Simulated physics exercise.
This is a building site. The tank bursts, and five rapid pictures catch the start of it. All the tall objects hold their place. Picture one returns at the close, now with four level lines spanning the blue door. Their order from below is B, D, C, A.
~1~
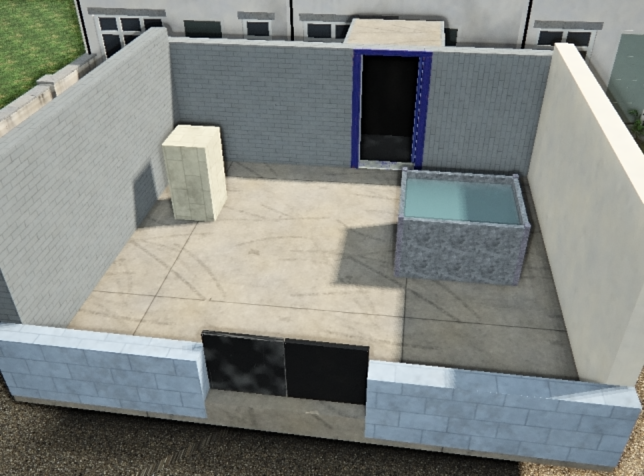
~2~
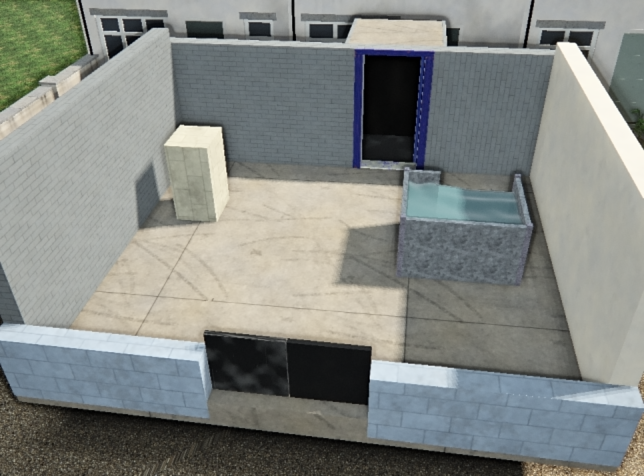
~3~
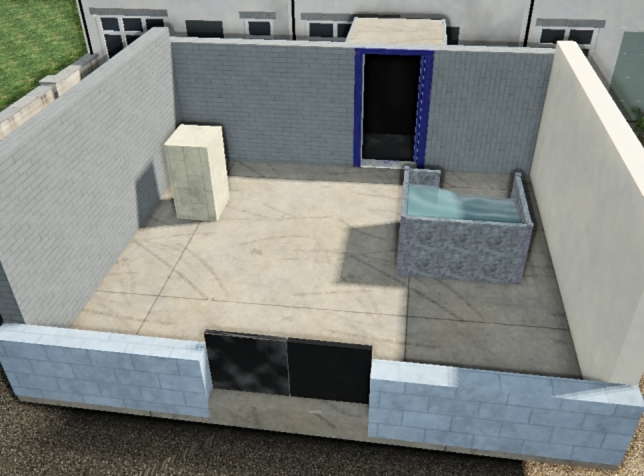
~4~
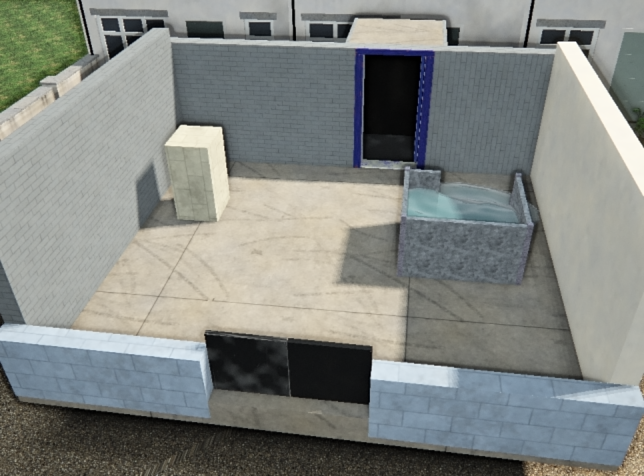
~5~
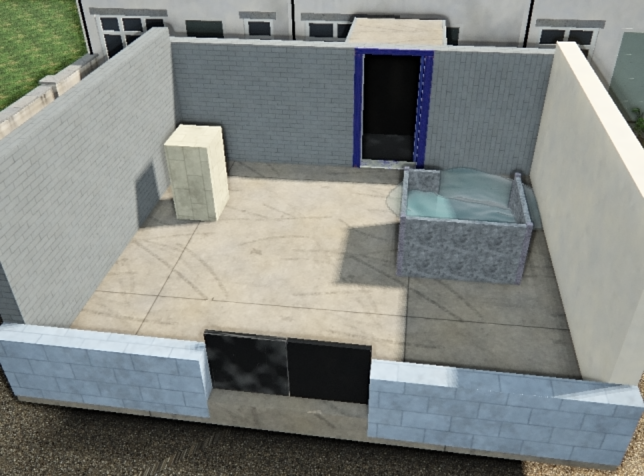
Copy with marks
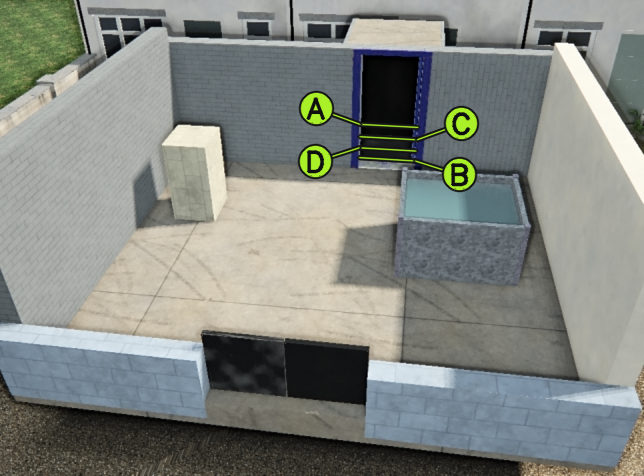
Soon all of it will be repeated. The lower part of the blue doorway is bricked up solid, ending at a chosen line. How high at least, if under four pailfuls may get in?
Go for B.
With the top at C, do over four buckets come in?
No.
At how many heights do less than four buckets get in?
All four.
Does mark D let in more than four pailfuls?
No.
In lime, A at (388, 125); B at (387, 159); C at (388, 138); D at (387, 149); from the bottom up B, D, C, A.
Choosing A, nothing gets over.
Choosing B, a splash gets over, under a bucket.
Choosing C, nothing gets over.
Choosing D, nothing gets over.
